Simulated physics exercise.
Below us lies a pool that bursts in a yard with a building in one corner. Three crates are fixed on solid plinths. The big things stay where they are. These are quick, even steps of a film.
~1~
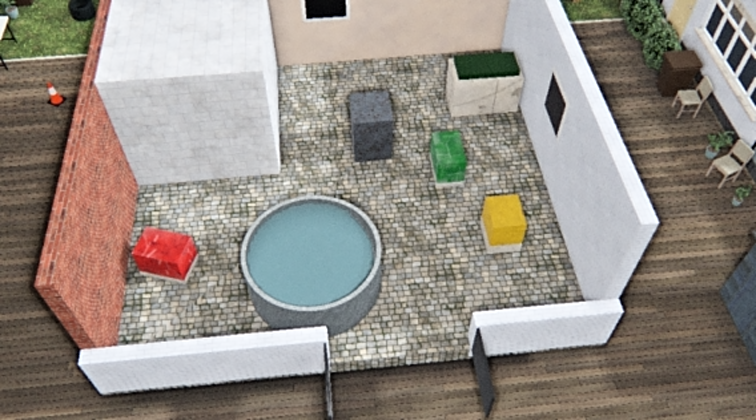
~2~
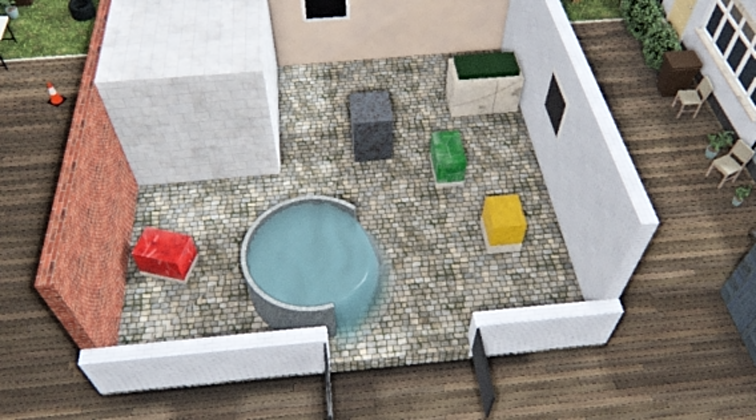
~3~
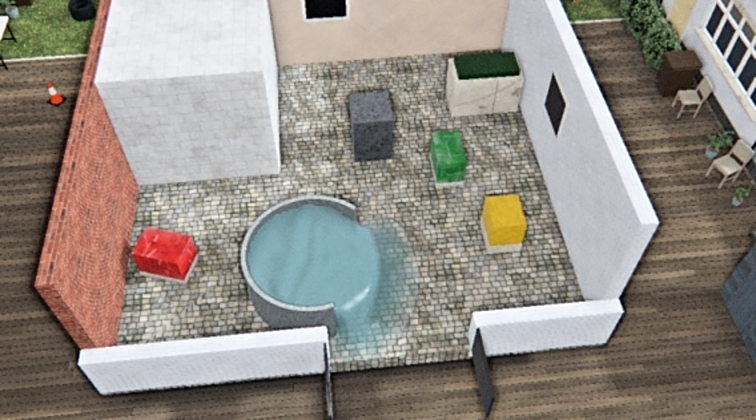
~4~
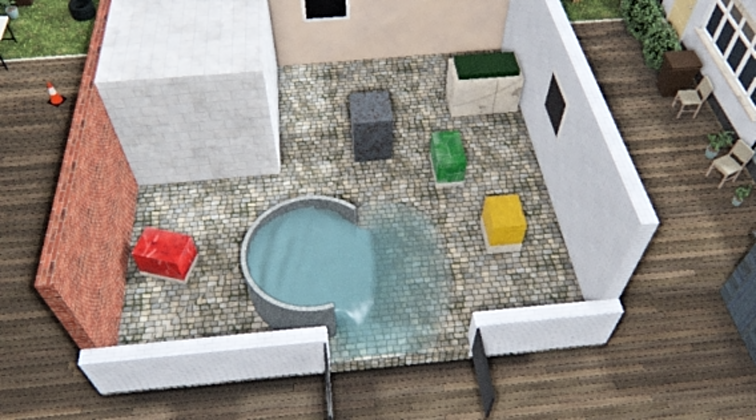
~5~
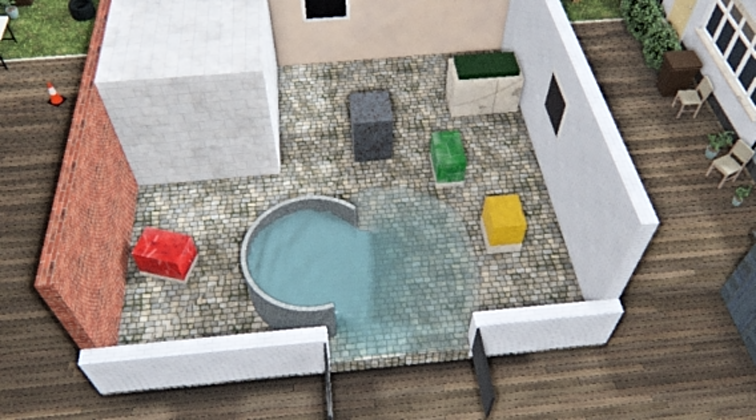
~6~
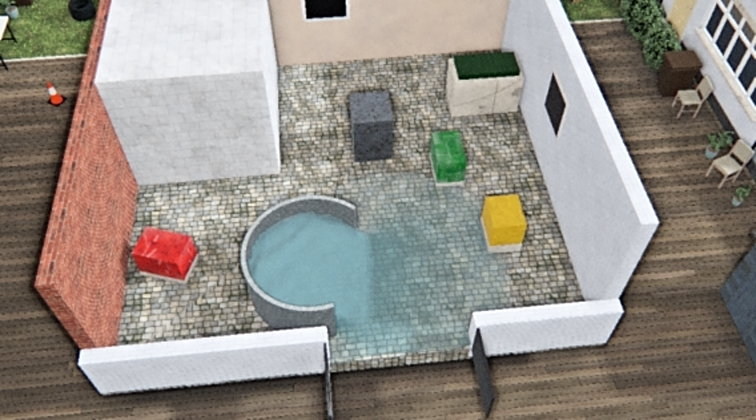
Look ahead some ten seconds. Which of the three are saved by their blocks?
The red crate keeps dry; the yellow crate is soaked; the green crate is soaked.
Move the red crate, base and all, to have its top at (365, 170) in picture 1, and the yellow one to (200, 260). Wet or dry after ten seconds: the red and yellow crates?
My reading: Red is wetted; yellow stays dry.
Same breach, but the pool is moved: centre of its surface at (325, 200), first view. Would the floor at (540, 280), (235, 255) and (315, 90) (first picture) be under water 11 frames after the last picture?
In turn: Flooded, no water, dry.
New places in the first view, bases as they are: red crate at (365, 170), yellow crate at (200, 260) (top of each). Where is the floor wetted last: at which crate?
It is the one in yellow.
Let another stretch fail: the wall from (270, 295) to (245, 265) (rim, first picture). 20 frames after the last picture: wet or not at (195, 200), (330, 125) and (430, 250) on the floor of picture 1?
As listed: Awash, free of water, dry.
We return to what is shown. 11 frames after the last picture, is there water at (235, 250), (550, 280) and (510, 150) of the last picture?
One after the other: Clear, under water, covered.
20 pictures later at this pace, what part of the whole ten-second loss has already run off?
Some 65 per cent.
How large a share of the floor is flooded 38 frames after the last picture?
Roughly 75 per cent.
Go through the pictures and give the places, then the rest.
In the first picture, the round pool at (312, 252) is whole and still.
In the second picture, water pours out at (376, 279) and has run to a hidden place.
In the third picture, the front is at (374, 220), out from the gap at (376, 281).
In the fourth picture, the front is at (398, 205), out from the gap at (376, 283).
In the fifth picture, the front is at (404, 190), out from the gap at (376, 283).
In the sixth picture, water pours out at (376, 283) and has run to (476, 201).
A moment on, water covers 30 % of the floor; the red crate not reached, the yellow crate water round its plinth, the green crate water round its plinth.
Next, water covers 40 % of the floor; the red crate not reached, the yellow crate water round its plinth, the green crate water round its plinth.
Then, water covers 45 % of the floor; the red crate not reached, the yellow crate water round its plinth, the green crate water round its plinth.
Later, water covers 75 % of the floor; the red crate not reached, the yellow crate water round its plinth, the green crate water round its plinth.
In the end, water covers 85 % of the floor; the red crate stayed above the water, the yellow crate was topped, the green crate was topped.
